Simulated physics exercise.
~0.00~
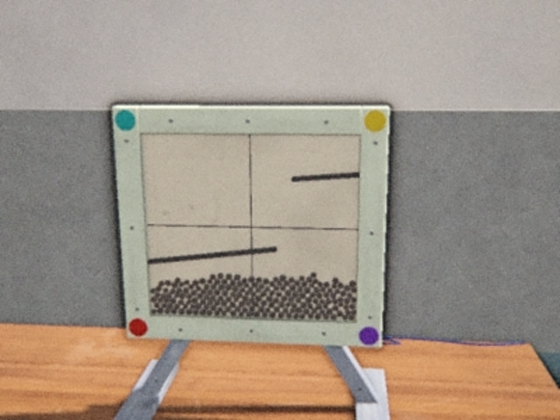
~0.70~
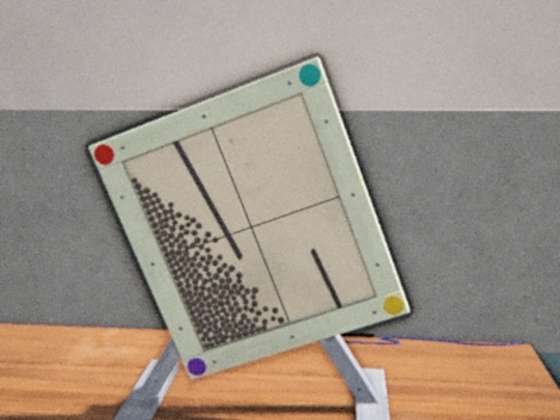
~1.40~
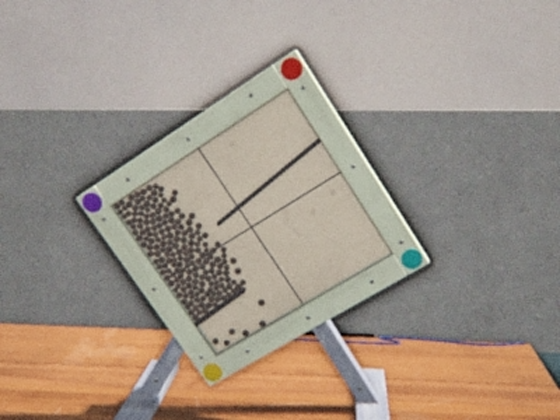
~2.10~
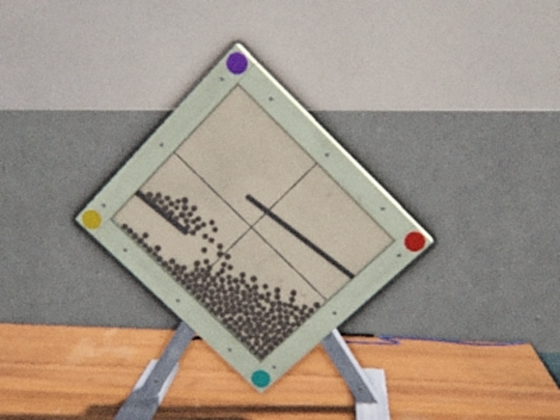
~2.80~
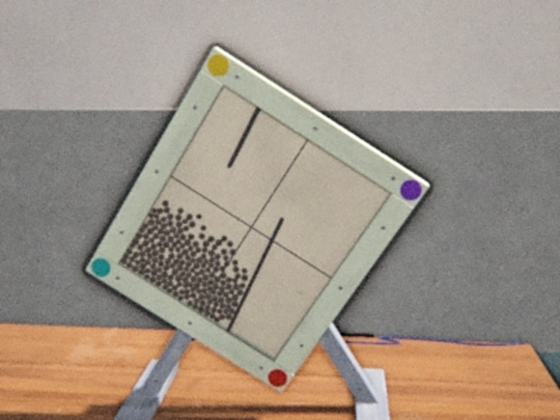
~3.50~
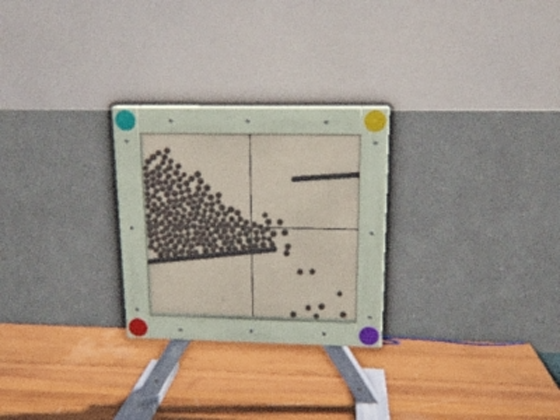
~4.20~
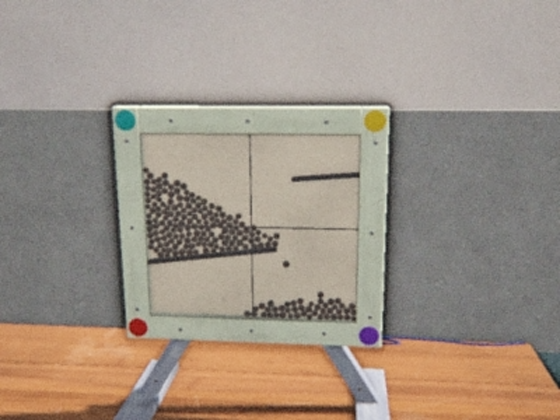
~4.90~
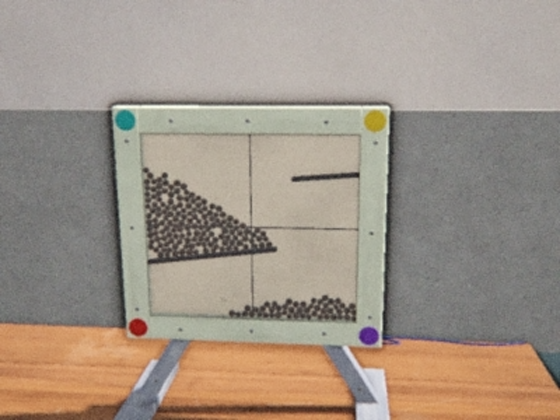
On a wooden tabletop against a grey wall, a square framed case of small dark beads turns counterclockwise through one full turn and stops upright; beads spill off the lower ledge, then rest heaped on it at left and along the bottom right near the purple sticker.
